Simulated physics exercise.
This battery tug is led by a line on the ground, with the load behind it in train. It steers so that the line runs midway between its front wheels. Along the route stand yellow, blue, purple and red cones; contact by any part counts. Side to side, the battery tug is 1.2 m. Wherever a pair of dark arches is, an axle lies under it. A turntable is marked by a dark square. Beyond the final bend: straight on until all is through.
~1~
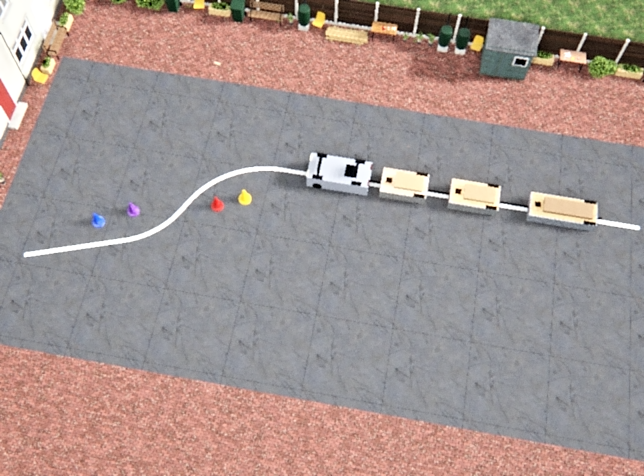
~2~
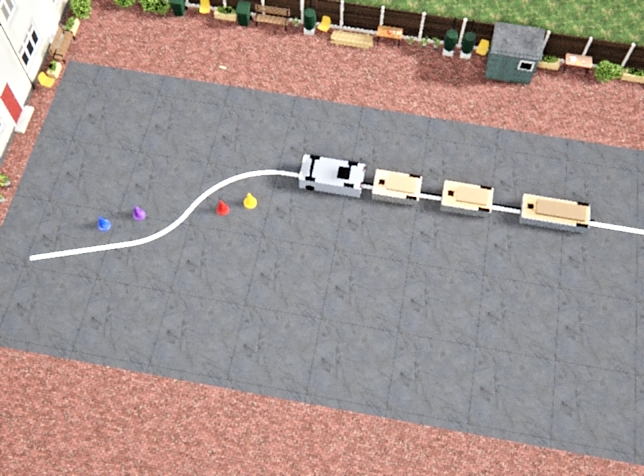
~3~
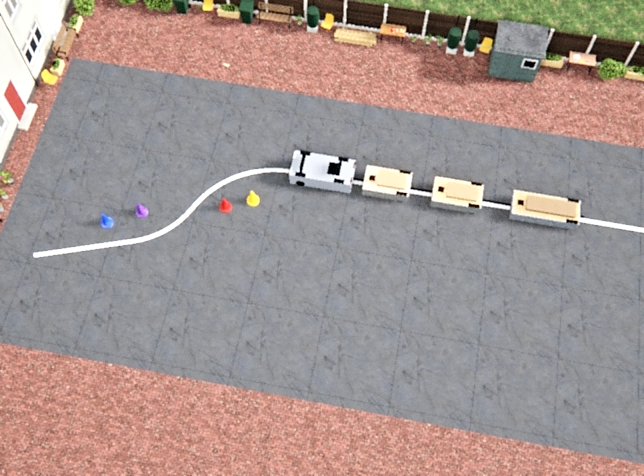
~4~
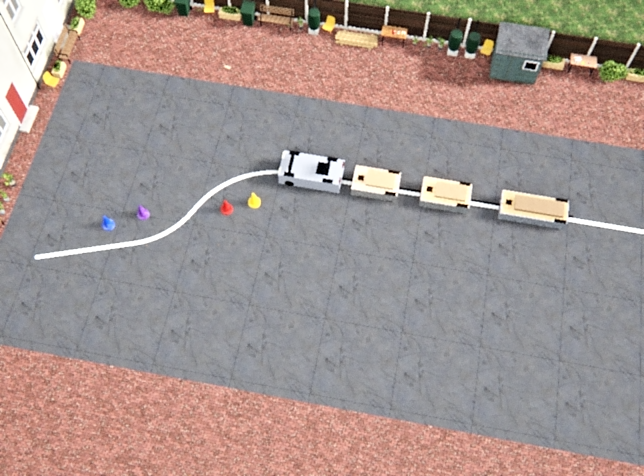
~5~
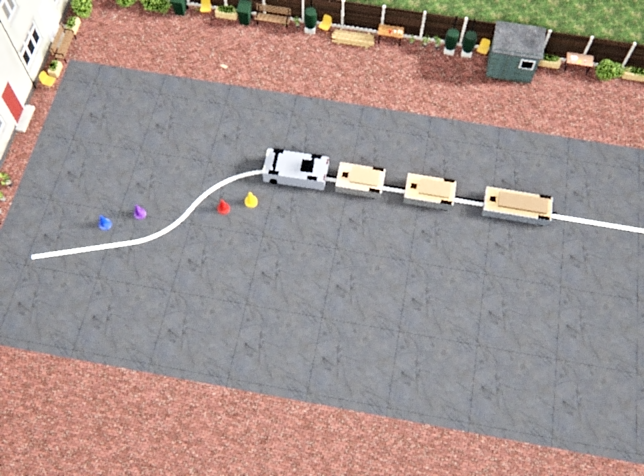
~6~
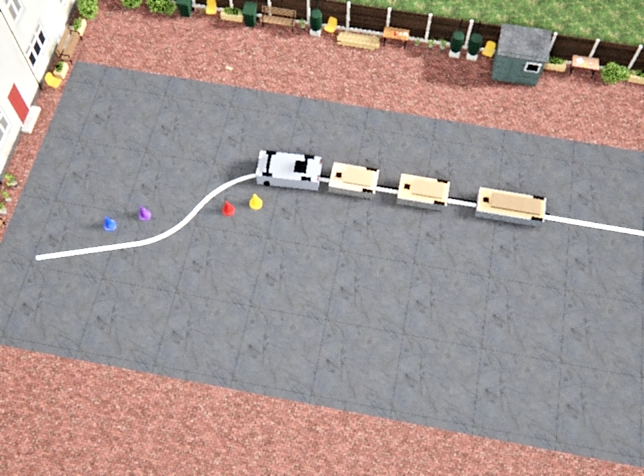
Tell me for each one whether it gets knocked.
Yellow: Yes; blue: Yes; purple: Yes; red: Yes.
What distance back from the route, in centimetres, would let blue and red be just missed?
For blue it's 15, and for red it's 55.
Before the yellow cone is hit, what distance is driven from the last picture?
Distance to contact: Approx. 6.5 m.
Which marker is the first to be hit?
Red.
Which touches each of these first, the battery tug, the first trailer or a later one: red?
Red: The battery tug.
After another 3.3 m, the last axle is at (461, 195) of the last picture, on the line; the battery tug has hit red.
After another 6.8 m, the last axle is at (384, 183) of the last picture, 5 cm off the line; the second trailer has hit yellow.
After another 10.8 m, the last axle is at (292, 182) of the last picture, 70 cm off the line; the first trailer has hit blue.
After another 11.4 m, the last axle is at (279, 184) of the last picture, 90 cm off the line; the second trailer has hit purple.
After another 22.1 m, the last axle is at (18, 251) of the last picture, 10 cm off the line; 4 of 4 struck in all.
